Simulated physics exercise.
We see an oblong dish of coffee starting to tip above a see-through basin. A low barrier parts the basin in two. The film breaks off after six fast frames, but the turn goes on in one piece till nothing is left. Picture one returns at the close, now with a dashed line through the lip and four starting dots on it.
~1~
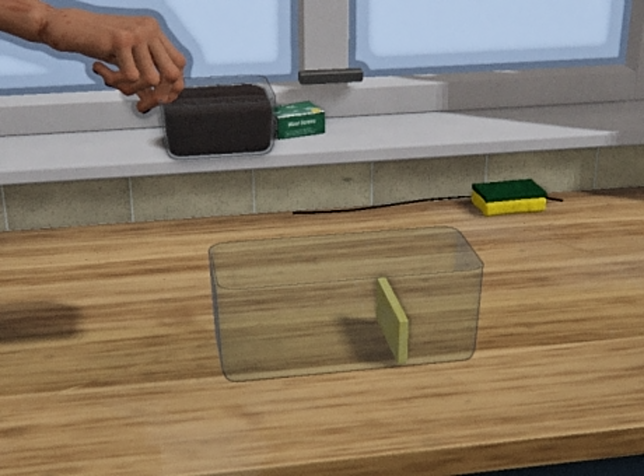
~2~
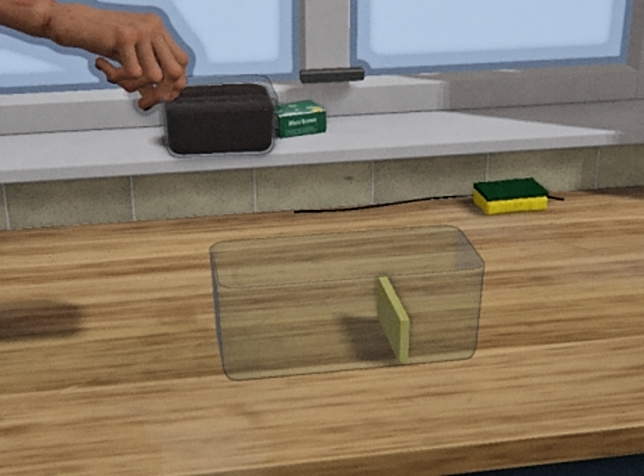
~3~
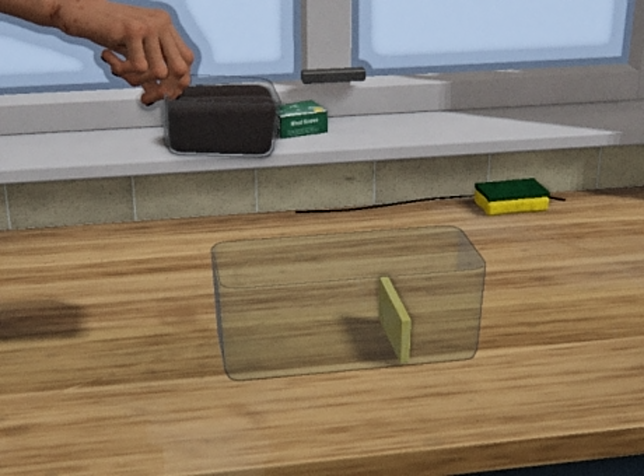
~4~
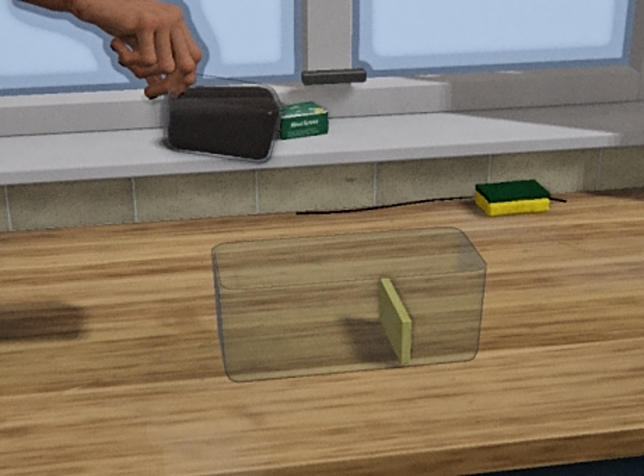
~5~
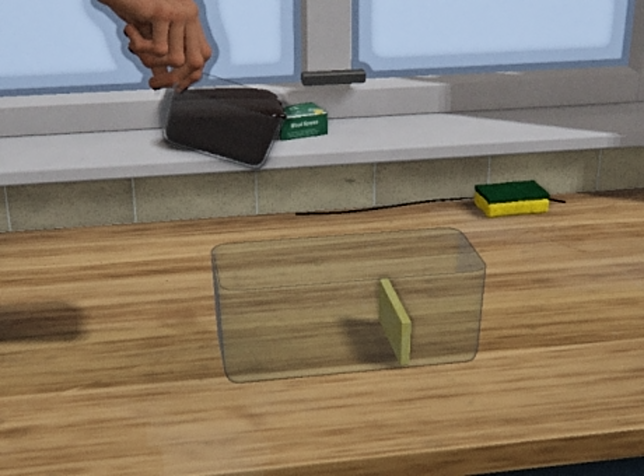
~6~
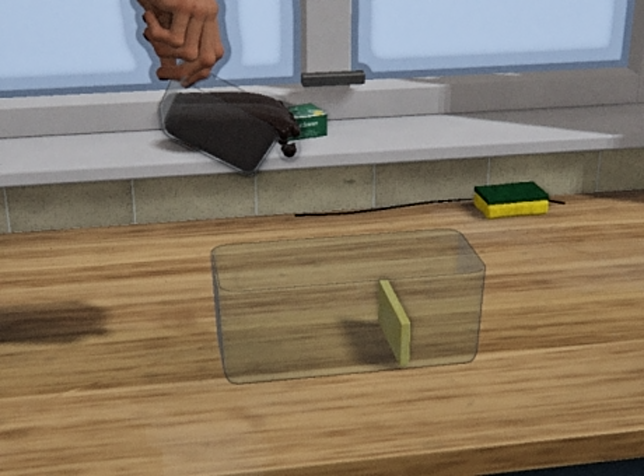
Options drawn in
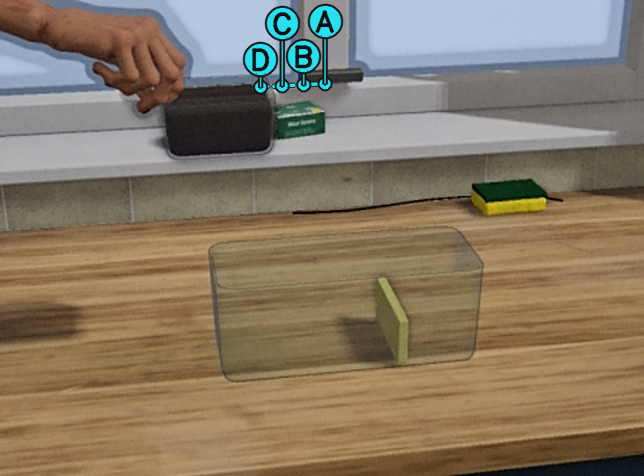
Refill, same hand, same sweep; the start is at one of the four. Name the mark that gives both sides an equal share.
Use place A.
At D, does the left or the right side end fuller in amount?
The left side.
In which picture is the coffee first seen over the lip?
In picture 5.
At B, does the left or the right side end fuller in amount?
The left side.
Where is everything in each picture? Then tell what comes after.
In the first frame, upright, lip at (268, 86); basin from (222, 379) to (474, 355); top of the wall at (392, 298); nothing has left yet.
In the second frame, upright, lip at (270, 86); nothing has left yet.
In the third frame, tipped about 5°, lip at (273, 90); nothing has left yet.
In the fourth frame, tipped about 12°, lip at (276, 97); nothing has left yet.
In the fifth frame, tipped about 21°, lip at (278, 107); coffee is over the lip, down to (278, 107).
In the sixth frame, tipped about 31°, lip at (278, 118); coffee is over the lip, down to (286, 146).
On the marked copy, A at (325, 83); B at (303, 84); C at (282, 85); D at (260, 87).
If A is chosen, about 45 % ends left of the wall and 52 % right of it; 3 % is lost outside.
If B is chosen, about 85 % ends left of the wall and 11 % right of it; 4 % is lost outside.
If C is chosen, about 94 % ends left of the wall and 2 % right of it; 4 % is lost outside.
If D is chosen, about 94 % ends left of the wall and 3 % right of it; 3 % is lost outside.
